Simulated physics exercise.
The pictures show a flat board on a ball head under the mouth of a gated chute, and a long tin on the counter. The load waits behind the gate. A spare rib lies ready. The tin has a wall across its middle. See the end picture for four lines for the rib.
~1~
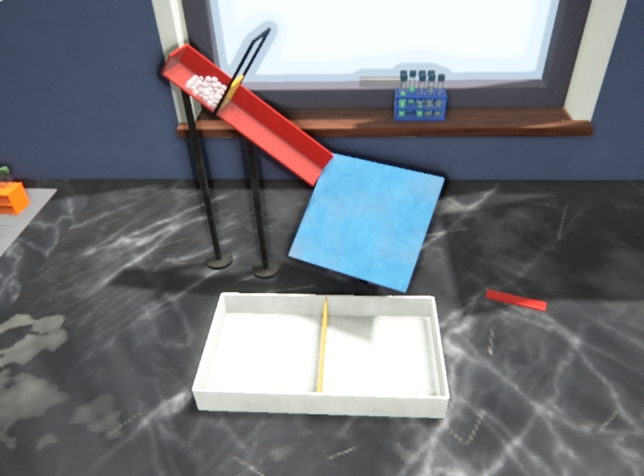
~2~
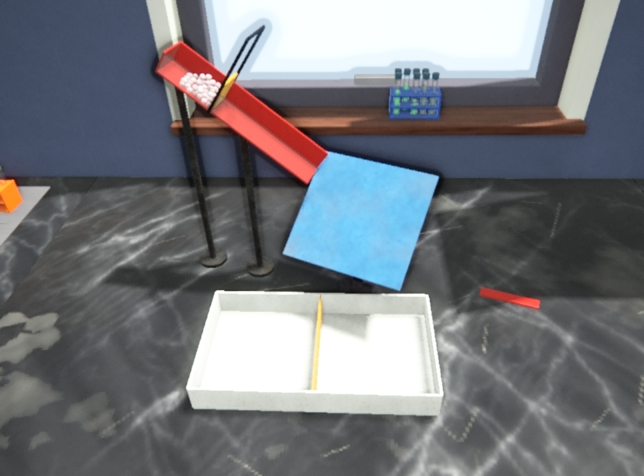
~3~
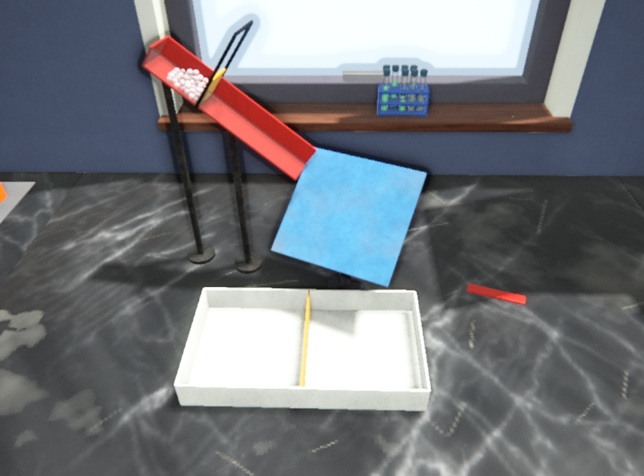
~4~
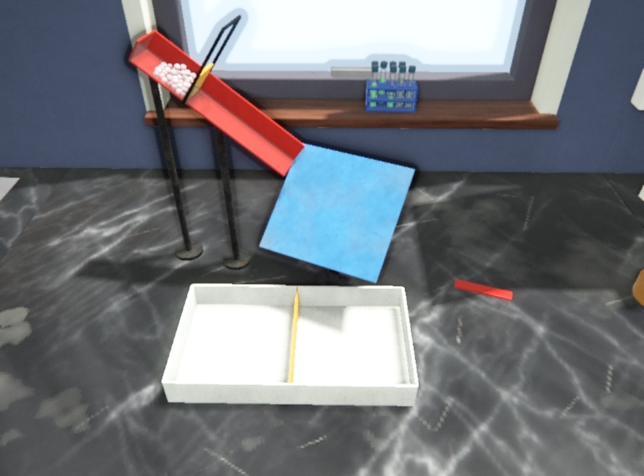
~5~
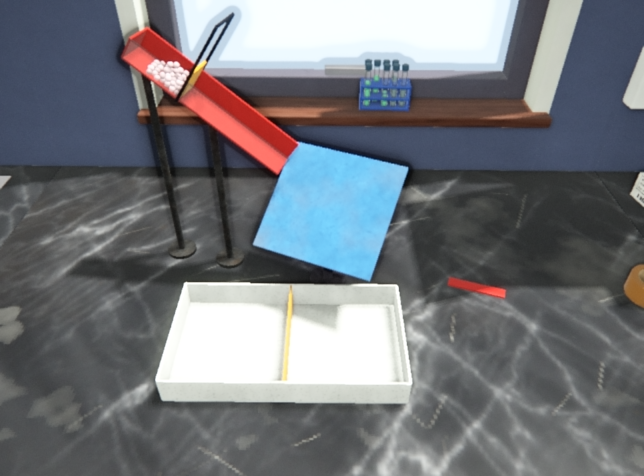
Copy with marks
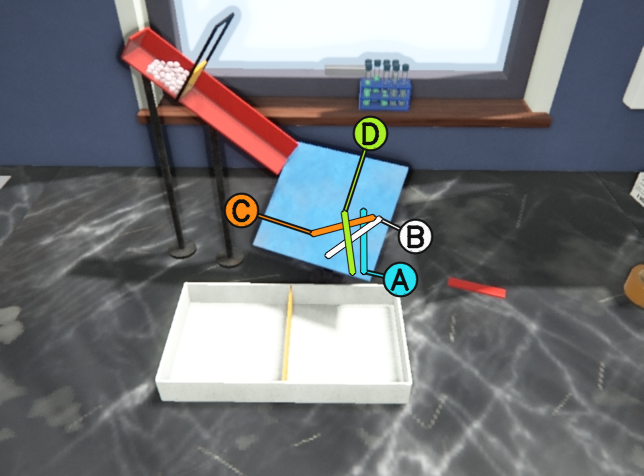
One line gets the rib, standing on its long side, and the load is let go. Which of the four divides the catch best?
B.
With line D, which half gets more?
More lands on the right.
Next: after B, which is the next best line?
C.
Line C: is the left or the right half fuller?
Left.
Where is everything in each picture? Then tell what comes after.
The first picture shows load behind the gate (210, 90), sugar pearls; lip of the chute (318, 178), sloping gently.
The second picture shows middle of the board (359, 216), tilted fairly steeply; middle of its low edge (338, 271); of its high edge (378, 163).
The third picture shows front corners of the tin (175, 385) and (429, 391); front end of its middle wall (301, 388); gate still shut (217, 77).
The fourth picture shows middle of the load (179, 78); lip (289, 169).
The fifth picture shows middle of the load (172, 76); lip (283, 167).
On the marked copy, line A from (363, 211) to (363, 271); line B from (379, 219) to (328, 255); line C from (372, 217) to (313, 233); line D from (344, 213) to (352, 272).
If A is chosen, of what is caught, about a tenth in the left half, almost all in the right.
If B is chosen, of what is caught, roughly half in the left half, roughly half in the right.
If C is chosen, of what is caught, the larger part in the left half, roughly a quarter in the right.
If D is chosen, of what is caught, about a tenth in the left half, almost all in the right.
